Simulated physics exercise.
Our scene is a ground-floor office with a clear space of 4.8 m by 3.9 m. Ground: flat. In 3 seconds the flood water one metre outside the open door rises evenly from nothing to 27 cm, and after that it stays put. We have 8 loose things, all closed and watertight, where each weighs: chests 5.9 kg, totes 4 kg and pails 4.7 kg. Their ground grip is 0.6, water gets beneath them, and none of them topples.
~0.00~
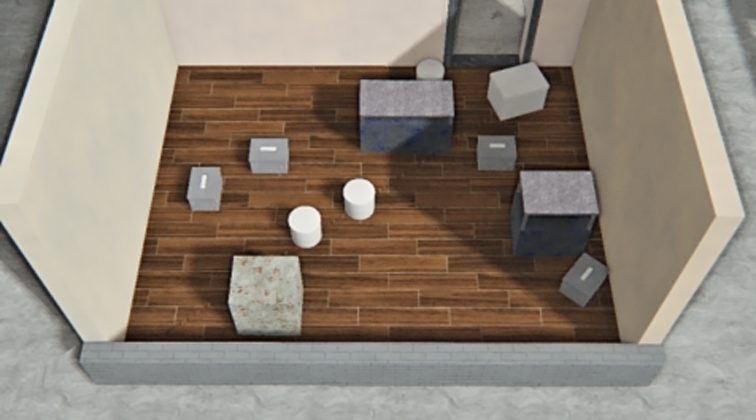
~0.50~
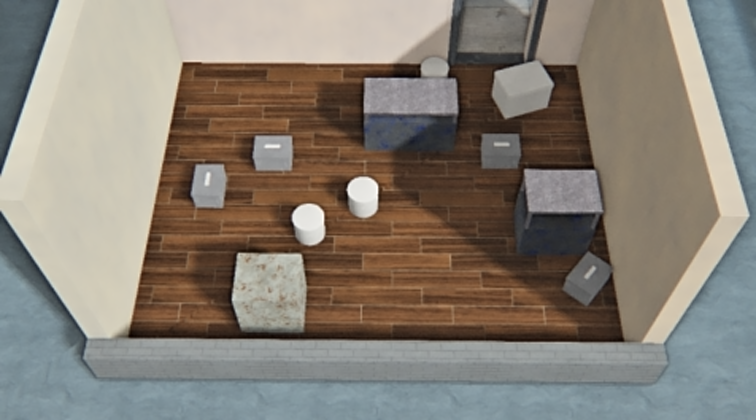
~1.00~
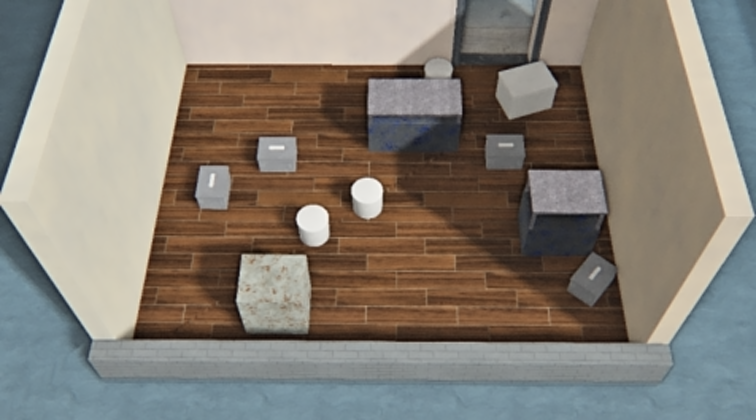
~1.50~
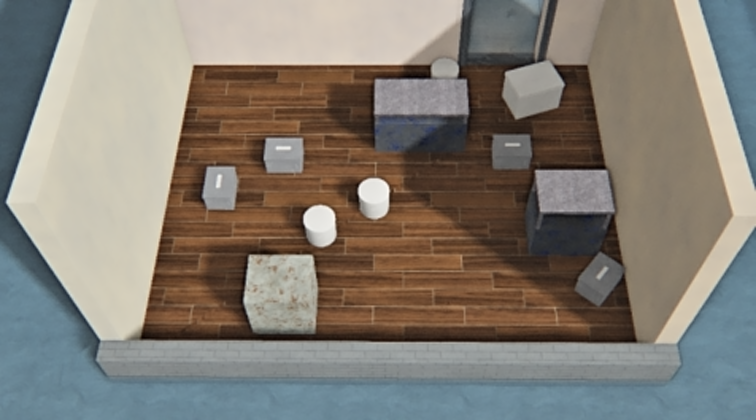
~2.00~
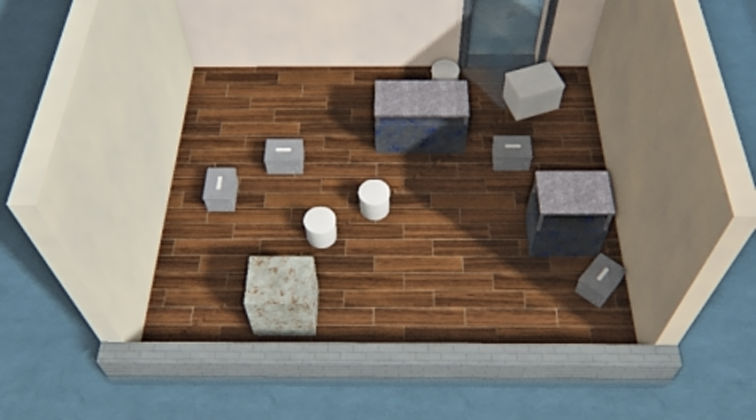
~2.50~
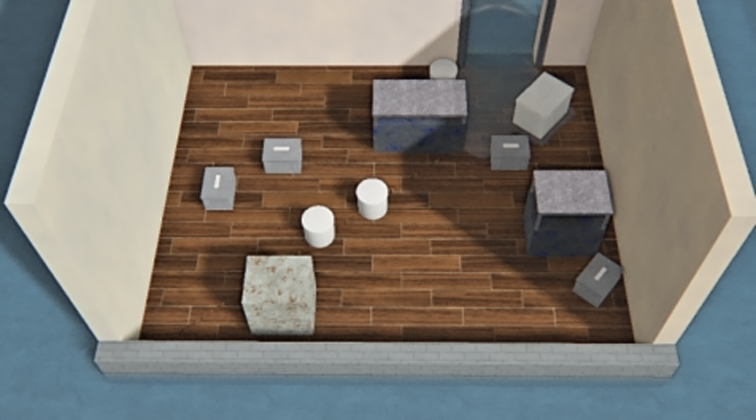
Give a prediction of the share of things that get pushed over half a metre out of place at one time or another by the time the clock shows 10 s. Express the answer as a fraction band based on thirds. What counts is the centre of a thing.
The band is one third to two thirds.
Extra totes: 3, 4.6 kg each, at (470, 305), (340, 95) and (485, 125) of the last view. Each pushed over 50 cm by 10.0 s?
Sequence: Above the line / above the line / above the line.
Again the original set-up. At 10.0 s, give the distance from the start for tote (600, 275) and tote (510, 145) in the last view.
Respectively 120 and 300 cm.
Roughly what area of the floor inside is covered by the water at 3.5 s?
About 5.0 m2.
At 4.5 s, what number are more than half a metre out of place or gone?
Result: 2.
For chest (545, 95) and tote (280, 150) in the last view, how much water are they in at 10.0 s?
First roughly 13 cm, second roughly 4 cm.
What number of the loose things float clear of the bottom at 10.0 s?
5.
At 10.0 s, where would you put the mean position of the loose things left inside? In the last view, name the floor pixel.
Around (389, 204).
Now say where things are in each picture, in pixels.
In the first picture, a chest at (520, 80), on the bottom; a tote at (586, 274), on the bottom; 0.0 m2 under water; 0 of 8 have shifted.
In the second picture, a chest at (524, 78) rests on the ground; a tote at (590, 273) rests on the ground; 0.0 m2 under water; 0 of 8 have shifted.
In the third picture, a chest at (528, 78) rests on the ground; a tote at (595, 274), on the bottom; water covers 0.0 m2; 0 of 8 have shifted.
In the fourth picture, a chest at (535, 78) rests on the ground; a tote at (602, 273), on the bottom; water covers 0.0 m2; 0 of 8 have shifted.
In the fifth picture, a chest at (535, 79), on the bottom; a tote at (603, 275), on the bottom; 0.3 m2 under water; 0 of 8 have shifted.
In the sixth picture, a chest at (545, 94), on the bottom, 26 cm from its start; a tote at (600, 274), on the bottom; 1.3 m2 under water; 1 of 8 have shifted.
After 3.5 s 2 of 8 are over 50 cm from their spots; 1 afloat.
After 4.5 s 2 of 8 are over 50 cm from their spots; 2 afloat.
After 7.0 s 3 of 8 are over 50 cm from their spots; 3 afloat.
After 10.0 s 4 of 8 are over 50 cm from their spots, and 4 have been at some point; 5 afloat.
